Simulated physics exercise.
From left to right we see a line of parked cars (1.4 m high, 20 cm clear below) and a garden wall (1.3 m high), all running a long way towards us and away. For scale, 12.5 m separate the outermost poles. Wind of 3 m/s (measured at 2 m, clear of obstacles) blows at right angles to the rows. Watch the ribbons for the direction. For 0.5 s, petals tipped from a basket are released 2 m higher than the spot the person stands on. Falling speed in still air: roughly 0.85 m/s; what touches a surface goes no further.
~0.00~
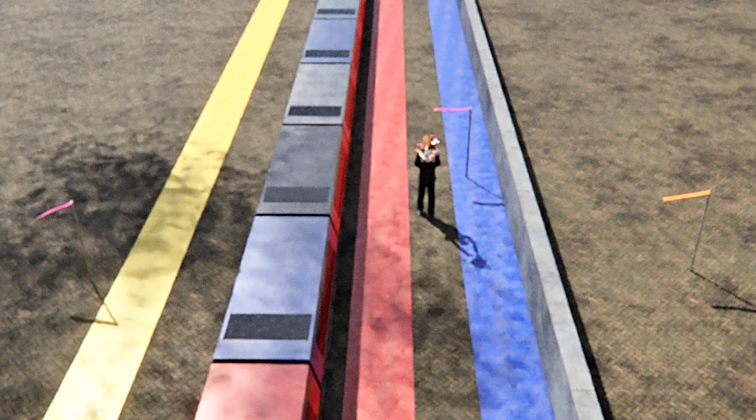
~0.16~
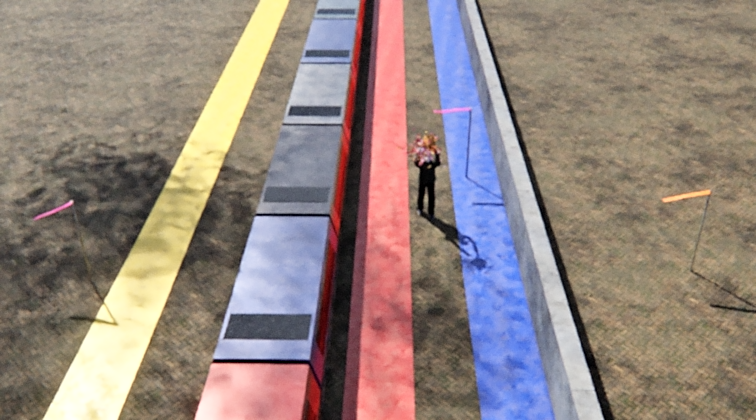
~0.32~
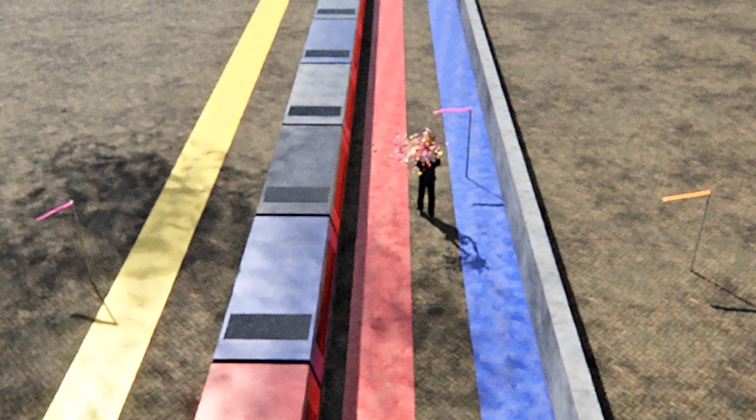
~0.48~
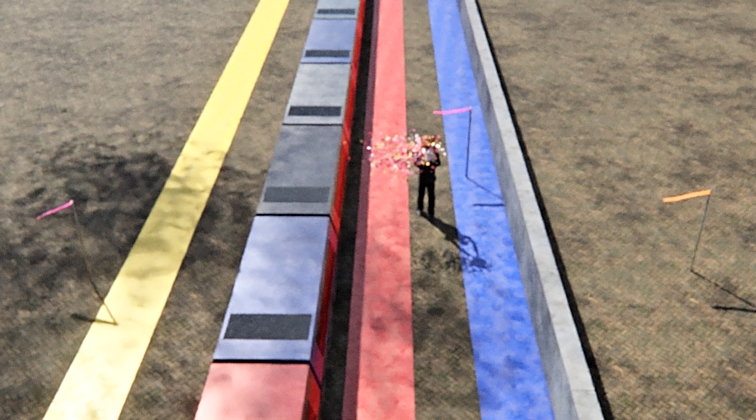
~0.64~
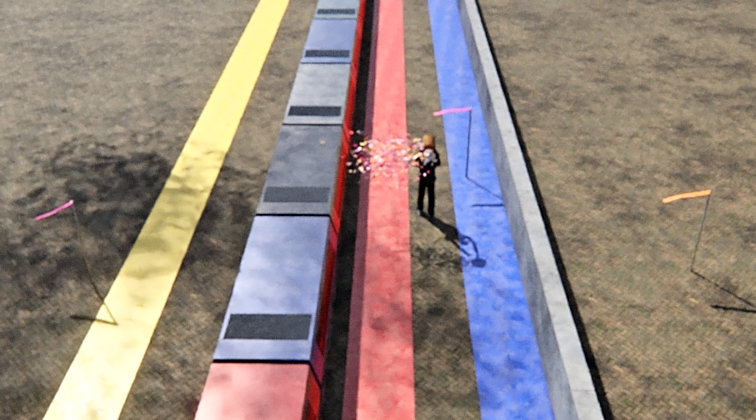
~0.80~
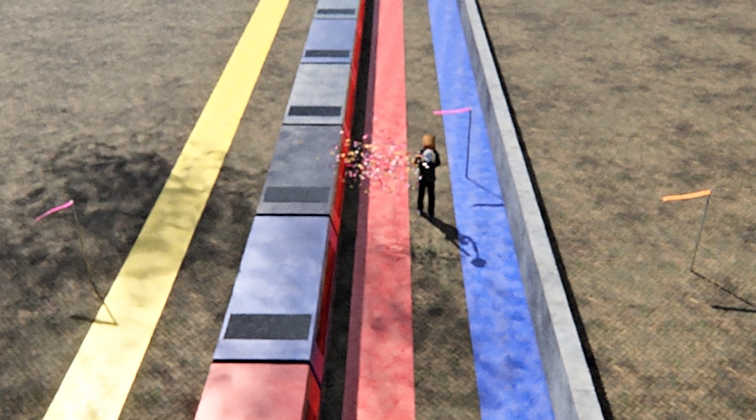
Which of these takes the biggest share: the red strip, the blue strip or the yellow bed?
It is red that catches most.
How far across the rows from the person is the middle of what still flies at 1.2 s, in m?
Roughly 1.5 m.
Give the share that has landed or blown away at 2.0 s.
Some 55 per cent.
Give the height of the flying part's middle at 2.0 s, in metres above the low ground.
Roughly 0.4 m up.
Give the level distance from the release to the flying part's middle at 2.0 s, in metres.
About 1.0 m.
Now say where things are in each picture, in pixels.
The first picture shows the left ribbon ends at (35, 220), leaning 65 degrees to the left, the petals in the air span x = 420 to 435 around y = 150 and it comes from (429, 147).
The second picture shows the right ribbon ends at (664, 201), leaning 75 degrees to the left, the petals in the air span x = 410 to 440 around y = 150, the blue one passes (490, 266), the red one passes (382, 265) and the yellow one passes (153, 263).
The third picture shows the inner ribbon ends at (434, 113), leaning 85 degrees to the left, the petals in the air span x = 395 to 435 around y = 150 and the top of the line of parked cars crosses (302, 173).
The fourth picture shows the left ribbon ends at (37, 219), leaning 65 degrees to the left, the petals in the air span x = 375 to 435 around y = 155, the blue one passes (479, 206), the red one passes (384, 205) and the yellow one passes (181, 204).
The fifth picture shows the right ribbon ends at (664, 201), leaning 75 degrees to the left and the petals in the air span x = 360 to 425 around y = 160.
The sixth picture shows the inner ribbon ends at (434, 113), leaning 85 degrees to the left, the petals in the air span x = 340 to 415 around y = 165 and the top of the line of parked cars crosses (302, 173).
After 1.2 s, 92 % is in the air or yet to come; 0 % lies on the blue strip, 0 % on the red strip and 0 % on the yellow bed; the middle of what still flies is 1.2 m above the low ground, near (363, 181).
After 2.0 s, 47 % is in the air or yet to come; 0 % lies on the blue strip, 22 % on the red strip and 0 % on the yellow bed; the middle of what still flies is 0.3 m above the low ground, near (375, 215).
After 3.5 s, 5 % is in the air or yet to come; 0 % lies on the blue strip, 47 % on the red strip and 0 % on the yellow bed.
After 8.0 s, 0 % is in the air or yet to come; 0 % lies on the blue strip, 47 % on the red strip and 1 % on the yellow bed.
After 45.0 s, 0 % is in the air or yet to come; 0 % lies on the blue strip, 47 % on the red strip and 1 % on the yellow bed.
